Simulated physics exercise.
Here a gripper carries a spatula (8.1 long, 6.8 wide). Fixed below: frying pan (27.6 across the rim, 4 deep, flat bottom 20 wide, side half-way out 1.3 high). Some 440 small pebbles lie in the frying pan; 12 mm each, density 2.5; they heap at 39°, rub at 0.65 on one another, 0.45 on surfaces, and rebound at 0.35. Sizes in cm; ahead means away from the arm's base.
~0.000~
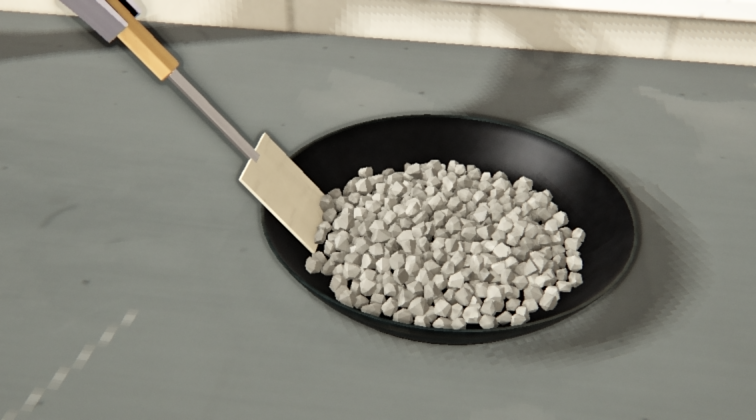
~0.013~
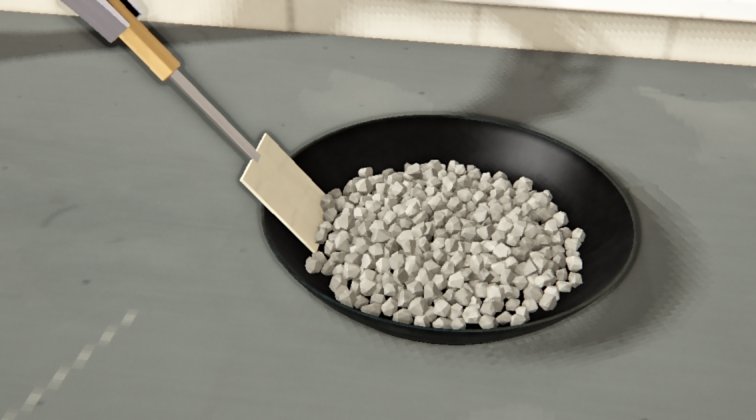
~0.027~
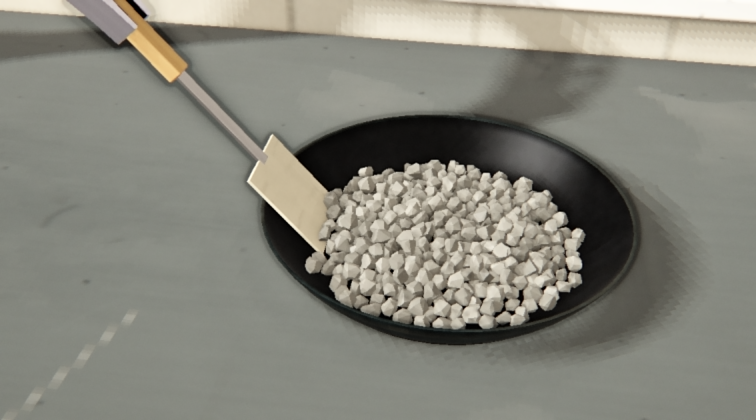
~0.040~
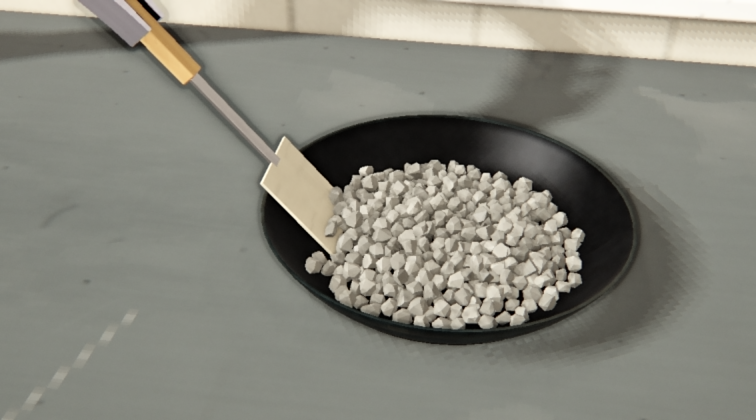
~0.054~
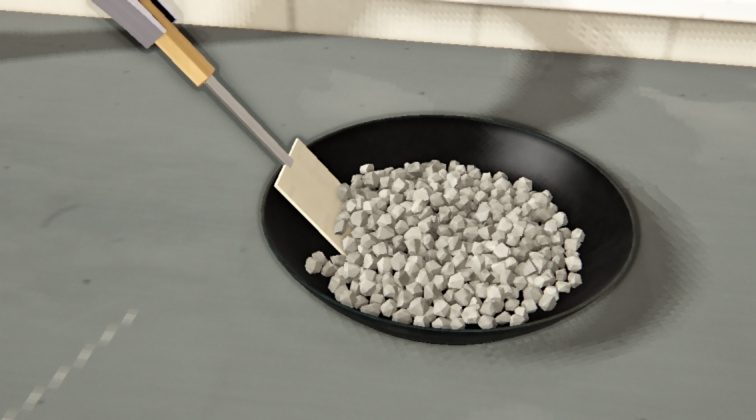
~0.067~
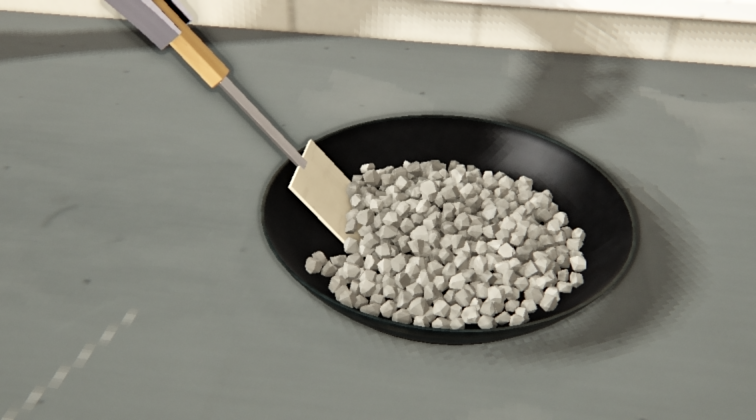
A gripper slides a spatula slightly rightward into small pale pebbles heaped in a black frying pan.
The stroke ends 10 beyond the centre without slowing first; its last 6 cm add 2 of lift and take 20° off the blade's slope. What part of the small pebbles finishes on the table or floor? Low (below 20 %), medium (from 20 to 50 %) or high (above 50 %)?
Answer: Low; below 20 % of the small pebbles finish on the table or floor.
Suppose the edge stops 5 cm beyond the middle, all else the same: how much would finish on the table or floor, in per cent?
It would be near 0 per cent.
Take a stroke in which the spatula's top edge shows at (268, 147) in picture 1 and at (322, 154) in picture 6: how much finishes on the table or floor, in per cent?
About 20 per cent.
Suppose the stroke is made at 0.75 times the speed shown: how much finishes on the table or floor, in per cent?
About 10 per cent.
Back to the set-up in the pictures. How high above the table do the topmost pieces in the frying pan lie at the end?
Some 6.0 cm.
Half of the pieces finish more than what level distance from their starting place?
About 4 cm.
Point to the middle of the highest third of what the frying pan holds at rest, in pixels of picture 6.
At about (579, 230).
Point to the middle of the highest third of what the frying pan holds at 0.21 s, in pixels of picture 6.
At about (536, 225).
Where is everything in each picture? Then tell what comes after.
Spatula top edge at (252, 155), sloping 49°; upper third of the load around (447, 220), from x 315 to 580, top at y 165; 437 in the frying pan, in the first frame.
Spatula top edge at (254, 156), sloping 49°; upper third of the load around (446, 220), from x 315 to 580, top at y 165, in the second frame.
Spatula top edge at (261, 157), sloping 49°; upper third of the load around (442, 220), from x 315 to 580, top at y 165, in the third frame.
Spatula top edge at (273, 159), sloping 49°; upper third of the load around (440, 220), from x 315 to 580, top at y 165, in the fourth frame.
Spatula top edge at (287, 161), sloping 49°; upper third of the load around (432, 219), from x 315 to 580, top at y 165, in the fifth frame.
Spatula top edge at (300, 162), sloping 49°; upper third of the load around (445, 218), from x 315 to 580, top at y 165; 437 in the frying pan, in the sixth frame.
By 0.14 s, sloping 49°, highest piece 8 above the table; 437 in the frying pan.
By 0.21 s, sloping 44°, highest piece 6 above the table; 437 in the frying pan.
By 0.45 s, sloping 29°, highest piece 7 above the table; 388 in the frying pan, 46 on the table or floor, 3 on the blade or in flight.
By 1.50 s, sloping 29°, highest piece 6 above the table; 386 in the frying pan, 51 on the table or floor.
Final count, 386 in the frying pan, 51 on the table or floor. That is 12 % on the table or floor.
